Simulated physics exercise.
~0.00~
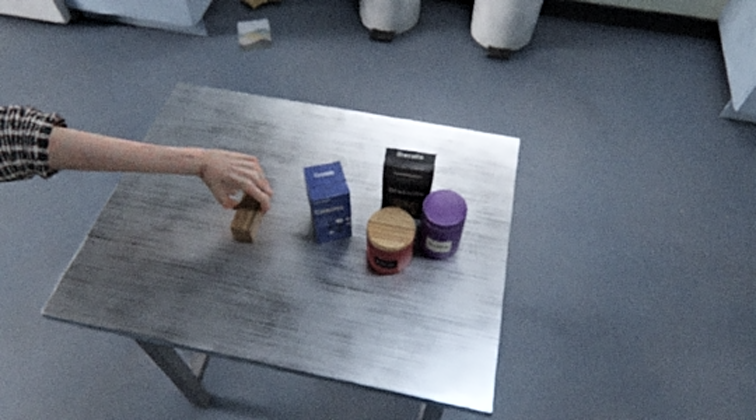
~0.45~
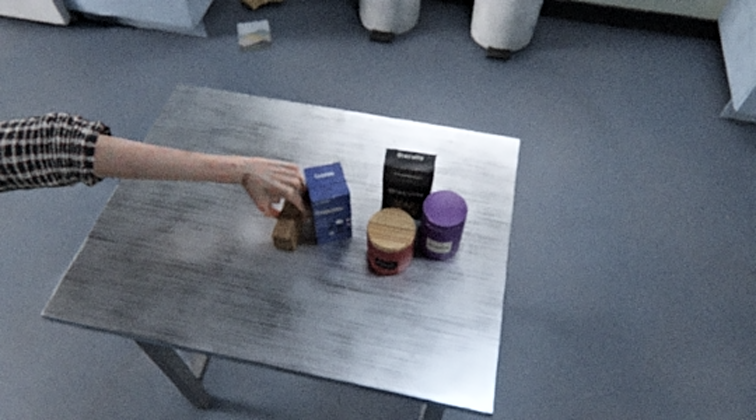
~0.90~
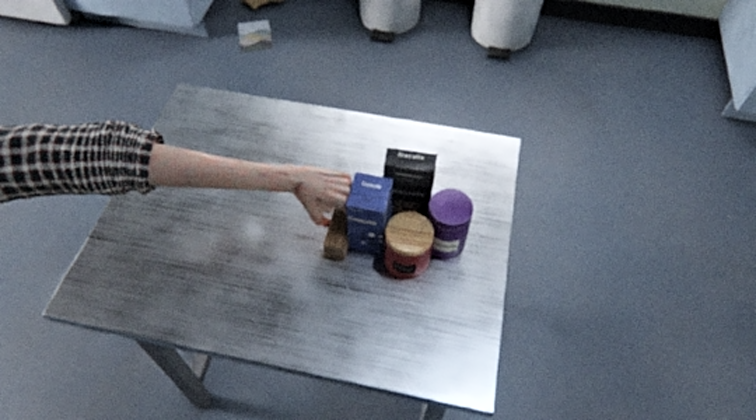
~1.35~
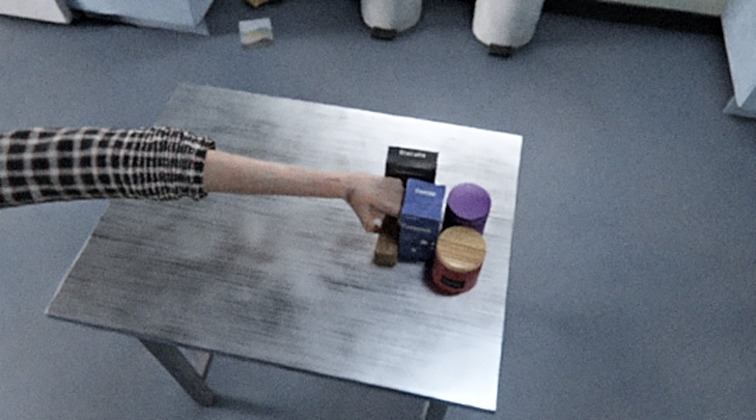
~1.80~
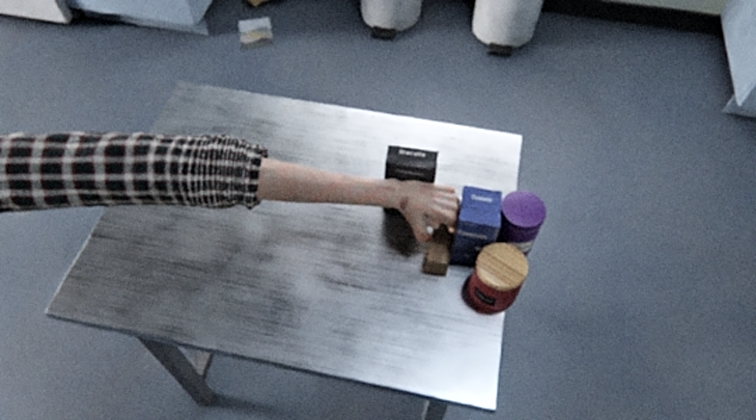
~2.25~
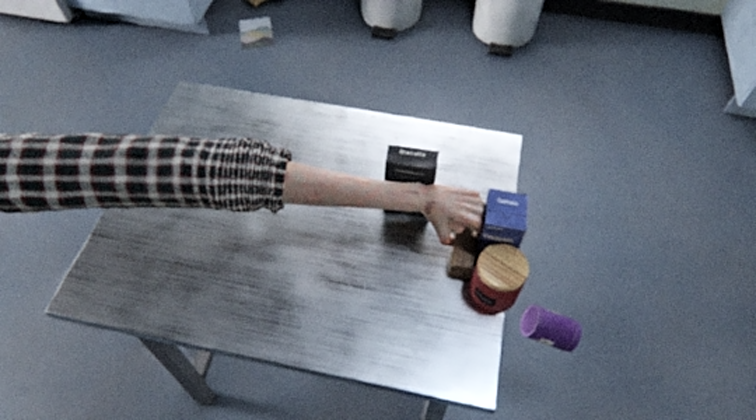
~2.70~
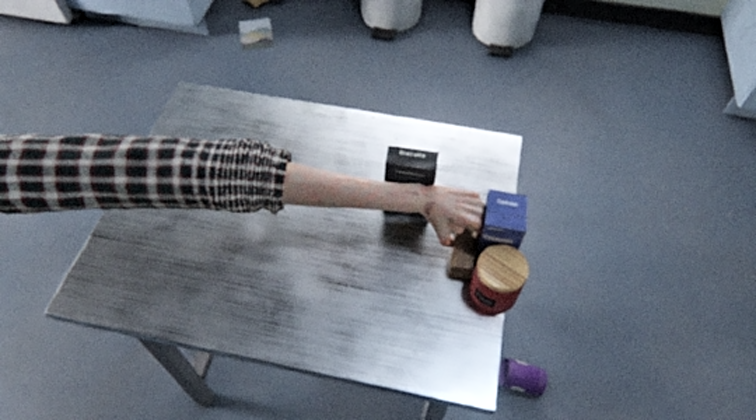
Purple jar toppling off a metal table's right edge as a hand with a wooden block pushes it, blue carton and red jar rightward.
